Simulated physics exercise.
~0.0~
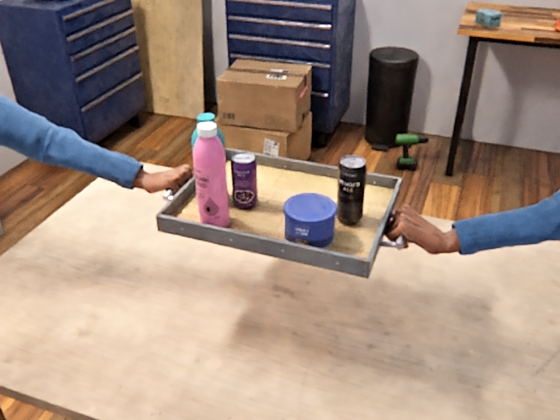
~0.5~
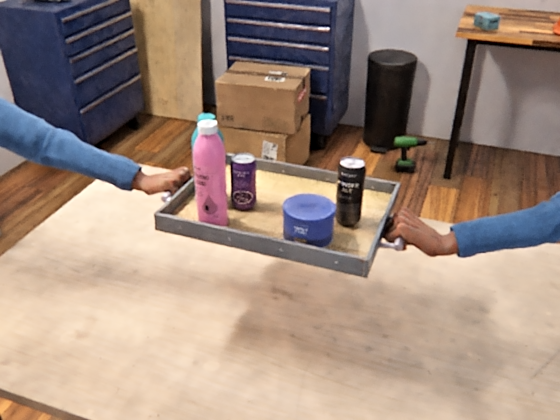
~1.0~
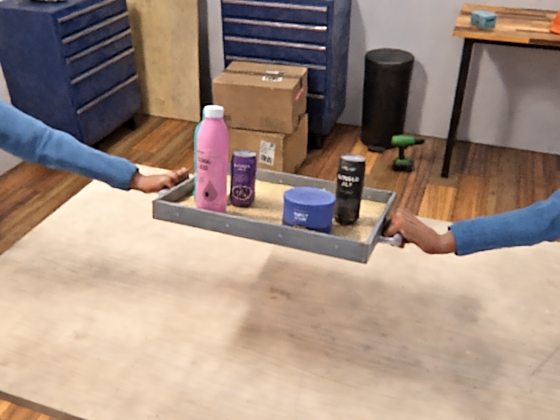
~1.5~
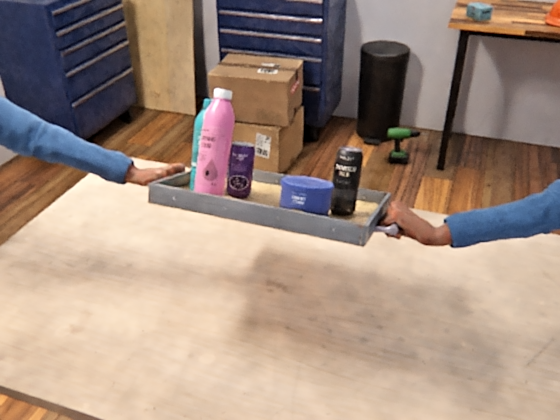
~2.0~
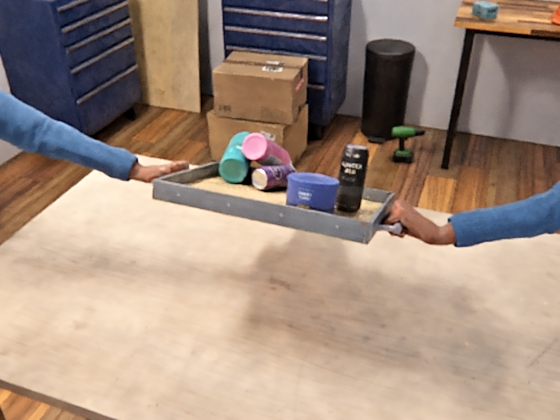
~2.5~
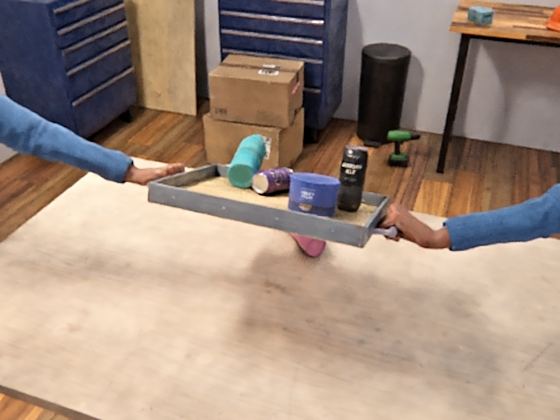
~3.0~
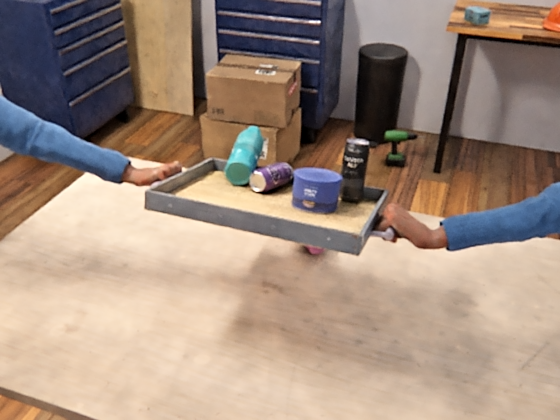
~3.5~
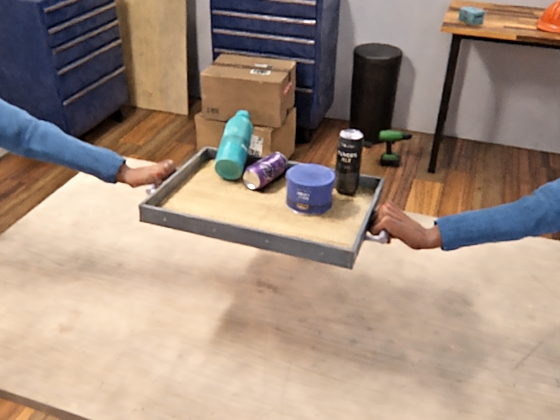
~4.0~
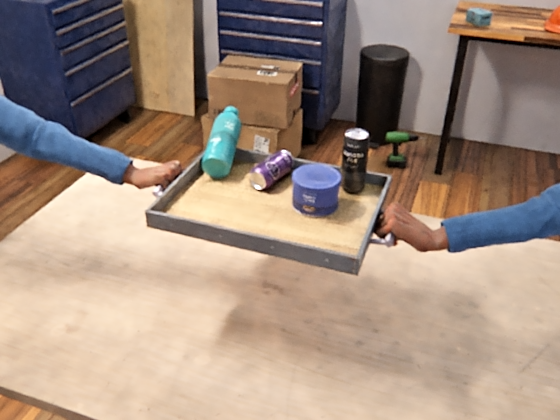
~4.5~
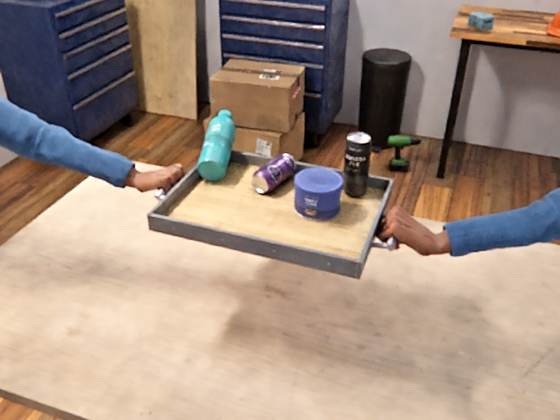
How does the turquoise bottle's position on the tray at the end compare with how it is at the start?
At the start the turquoise bottle stands upright behind the pink bottle, and by the end it is lying on its side on the tray.
In a workshop, two hands hold a tray of containers above a wooden table and tip its far edge down; the pink bottle topples and drops off, while the turquoise bottle and purple can fall over and remain lying on the levelled tray beside the blue tub and standing black can.
